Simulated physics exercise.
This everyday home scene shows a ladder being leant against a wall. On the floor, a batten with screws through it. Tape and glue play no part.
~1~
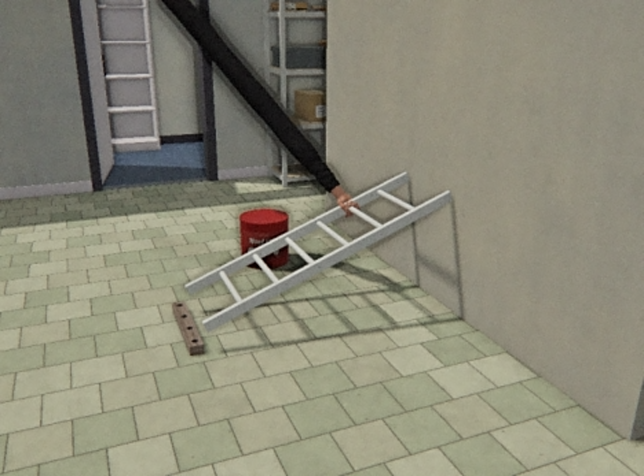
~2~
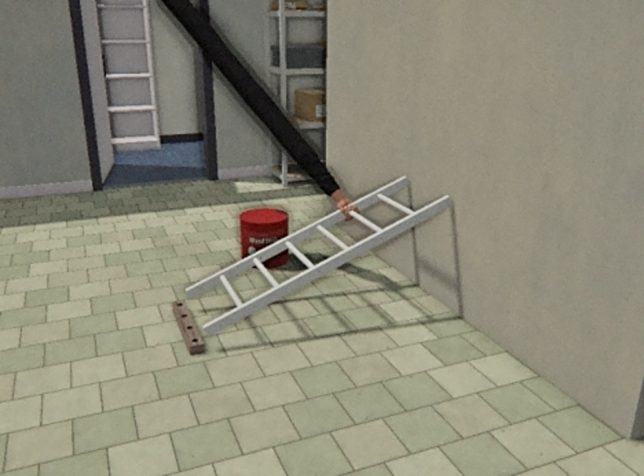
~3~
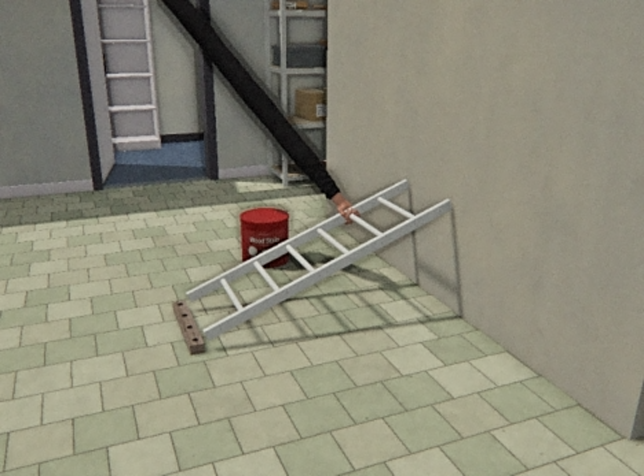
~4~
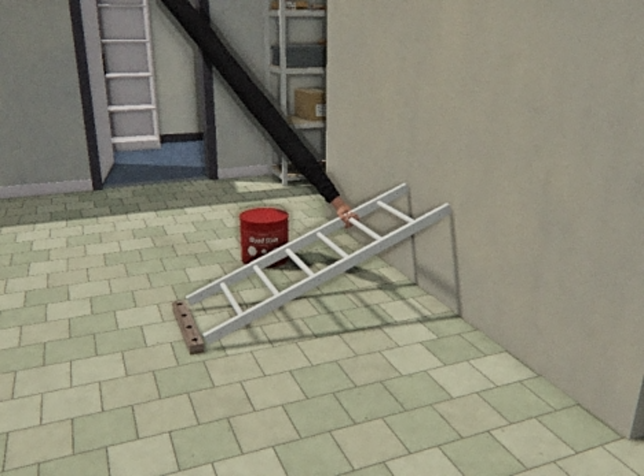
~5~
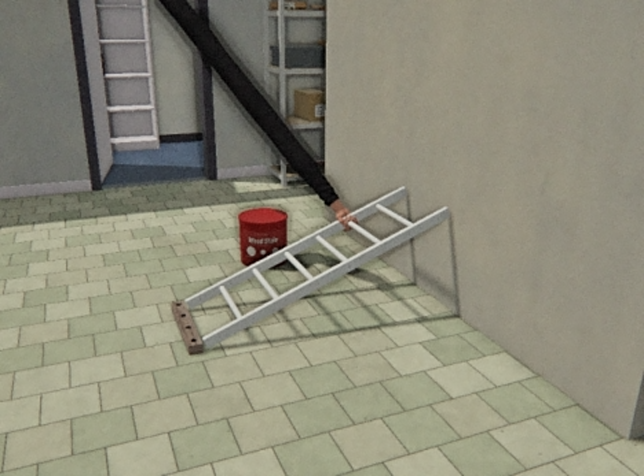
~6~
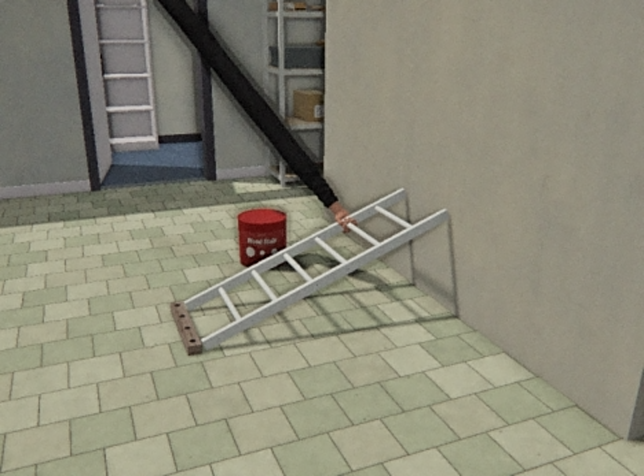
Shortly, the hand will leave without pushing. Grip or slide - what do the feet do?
The feet grip.
Then, 0.10 s past the last view, white ladder moving near (315, 262).
Then, 0.50 s past the last view, white ladder at rest near (315, 263).
Finally, the white ladder stays up, near (315, 263); nothing else stirs.
